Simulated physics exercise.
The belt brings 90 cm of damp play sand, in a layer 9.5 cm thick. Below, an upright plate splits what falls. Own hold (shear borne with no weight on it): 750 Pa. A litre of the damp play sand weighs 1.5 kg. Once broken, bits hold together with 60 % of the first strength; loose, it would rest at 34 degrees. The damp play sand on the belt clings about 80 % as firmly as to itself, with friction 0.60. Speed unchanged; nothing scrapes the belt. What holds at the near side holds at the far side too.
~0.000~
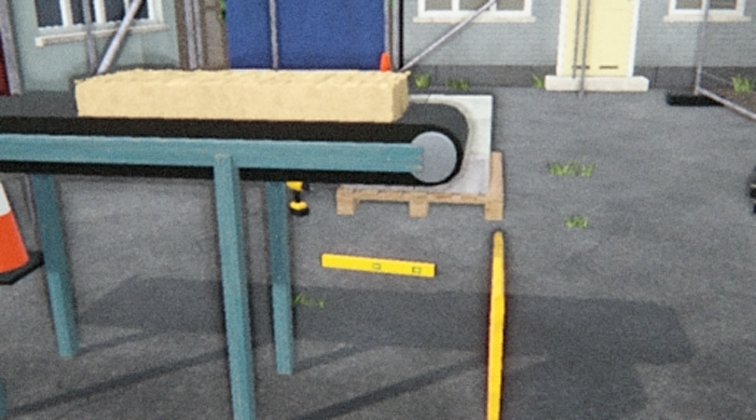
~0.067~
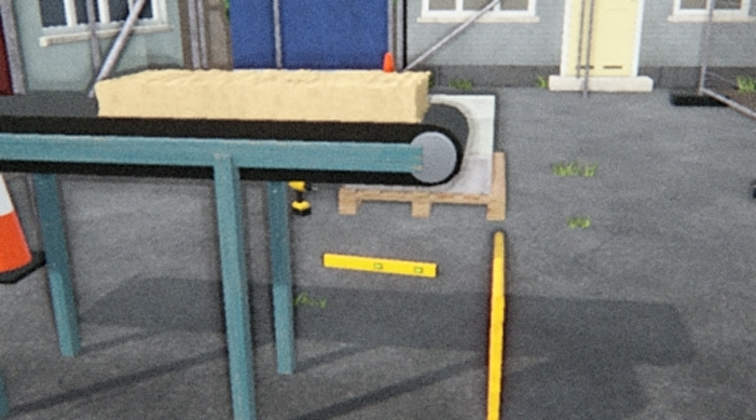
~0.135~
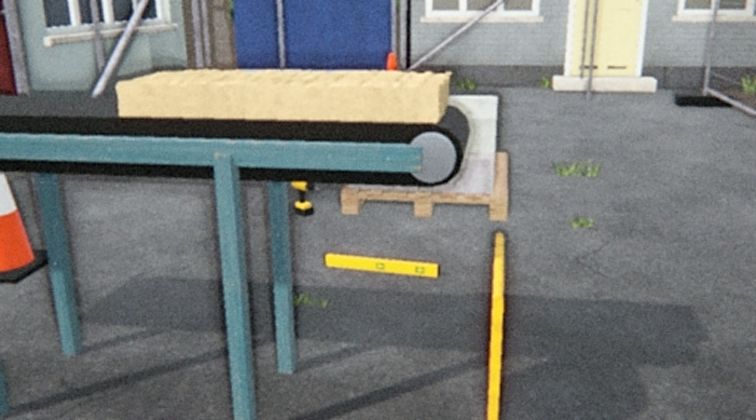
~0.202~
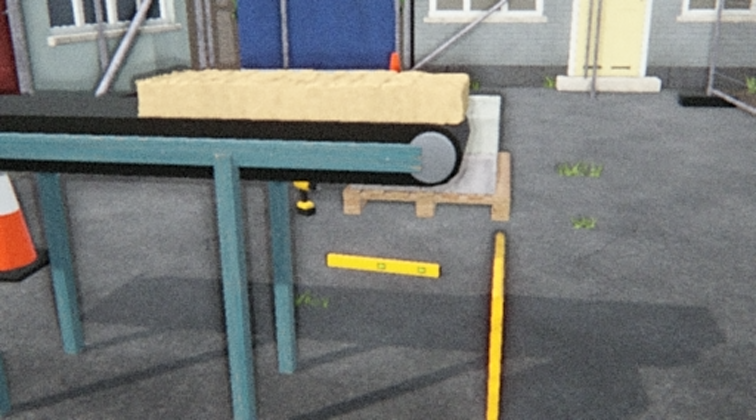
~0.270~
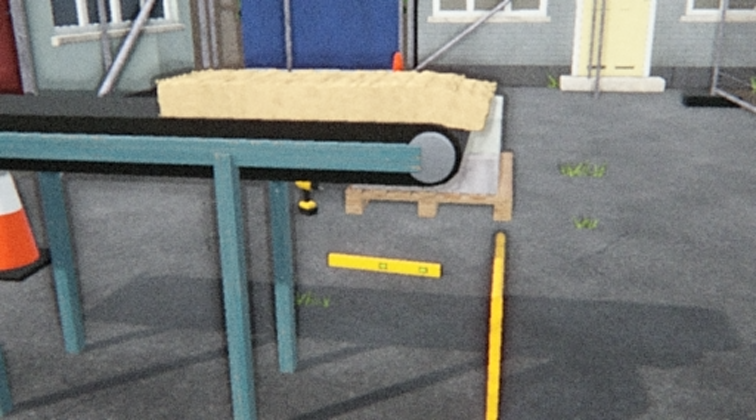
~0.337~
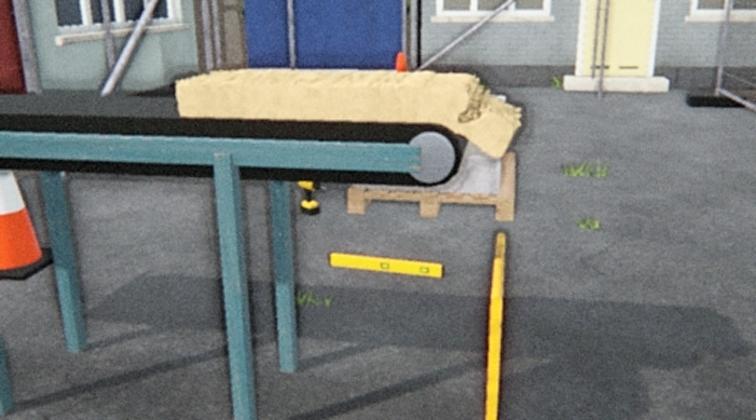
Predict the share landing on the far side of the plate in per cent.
The figure comes out near 94 %.
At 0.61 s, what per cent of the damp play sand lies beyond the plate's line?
Share at that time: Around 25 %.
After 0.61 s, 27 % is beyond the plate's line.
After 0.93 s, 56 % is beyond the plate's line.
After 1.25 s, 86 % is beyond the plate's line.
After 1.57 s, 94 % is beyond the plate's line.
After 2.80 s, 94 % is beyond the plate's line.
